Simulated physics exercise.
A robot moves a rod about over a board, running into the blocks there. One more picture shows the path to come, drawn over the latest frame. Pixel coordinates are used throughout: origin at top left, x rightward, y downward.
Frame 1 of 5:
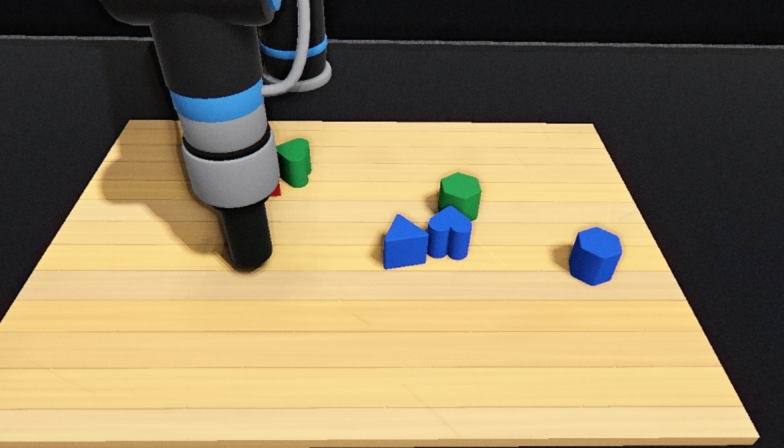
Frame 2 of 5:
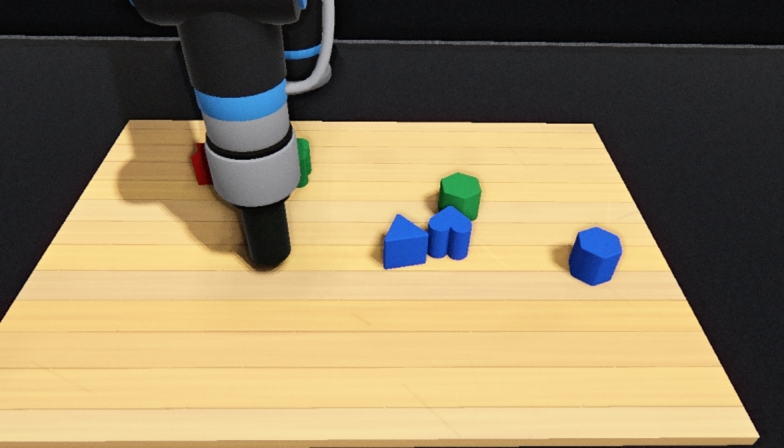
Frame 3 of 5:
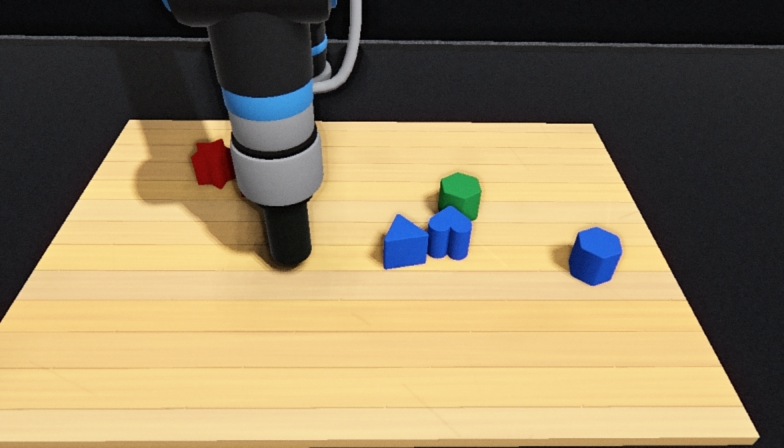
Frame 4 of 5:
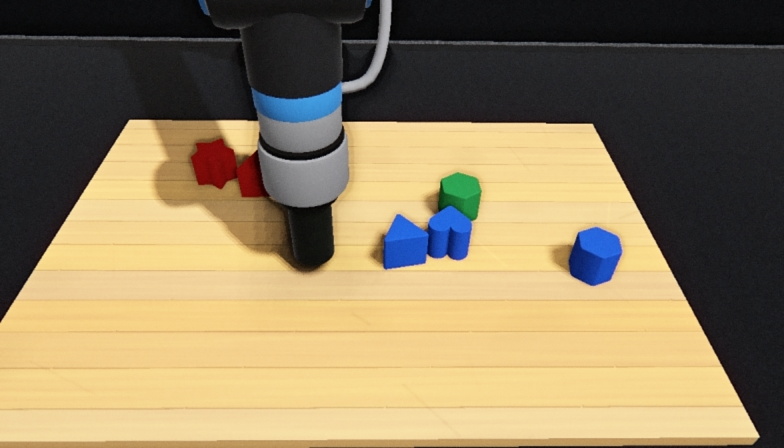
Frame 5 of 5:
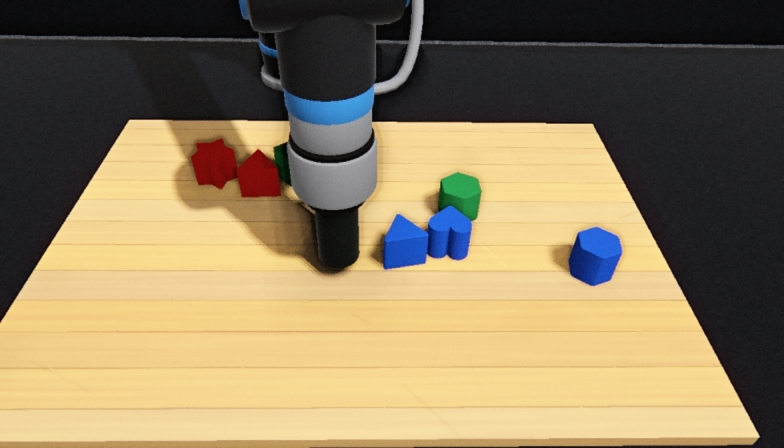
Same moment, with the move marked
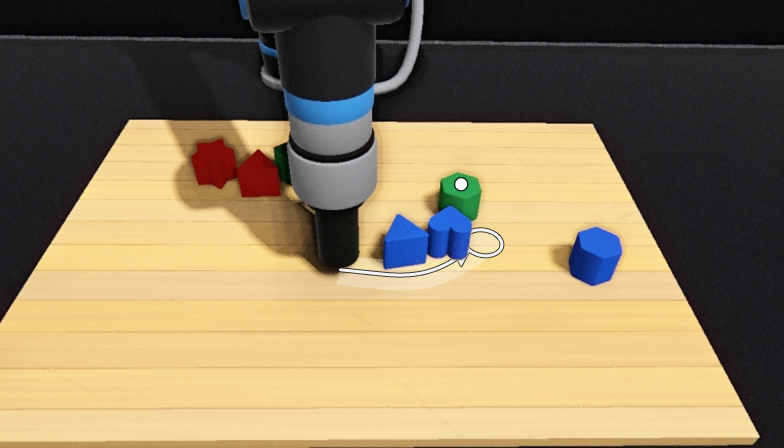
To begin with, a robot arm holds a dark rod over the left part of a wooden board, partly hiding red and green blocks behind it. The arm then slides the rod steadily right, nearing the blue triangular piece beside the blue heart block, while the blocks stay still.
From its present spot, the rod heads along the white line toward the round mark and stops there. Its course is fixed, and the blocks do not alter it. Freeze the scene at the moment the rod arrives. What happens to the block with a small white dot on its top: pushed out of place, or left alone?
The block with a small white dot on its top moves.
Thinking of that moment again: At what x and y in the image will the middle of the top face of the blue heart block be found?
At roughly (486, 190).
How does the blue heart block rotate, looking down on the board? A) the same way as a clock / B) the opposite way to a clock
Choice A: The same way as a clock.
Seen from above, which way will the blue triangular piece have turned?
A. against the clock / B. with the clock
Letter A.
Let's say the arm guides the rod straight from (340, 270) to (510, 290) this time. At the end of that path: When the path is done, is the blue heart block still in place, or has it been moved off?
It is carried off its spot.
The drawn path runs from (340, 270) through (394, 275) and (445, 265) to (483, 242); the dot is on the green hexagonal block.
On the path given first. One third of the way, rod at (396, 260); blue triangular piece at (420, 227), turned 50° anticlockwise; blue heart block at (460, 213), turned 20° clockwise.
Two thirds of the way, rod at (447, 249); blue triangular piece at (439, 213), turned 110° anticlockwise; blue heart block at (465, 205), turned 60° clockwise; green hexagonal block at (463, 183).
At the end, rod at (486, 227); blue triangular piece at (445, 205), turned 140° anticlockwise; blue heart block at (486, 190), turned 25° clockwise; green hexagonal block at (464, 172), turned 45° anticlockwise.
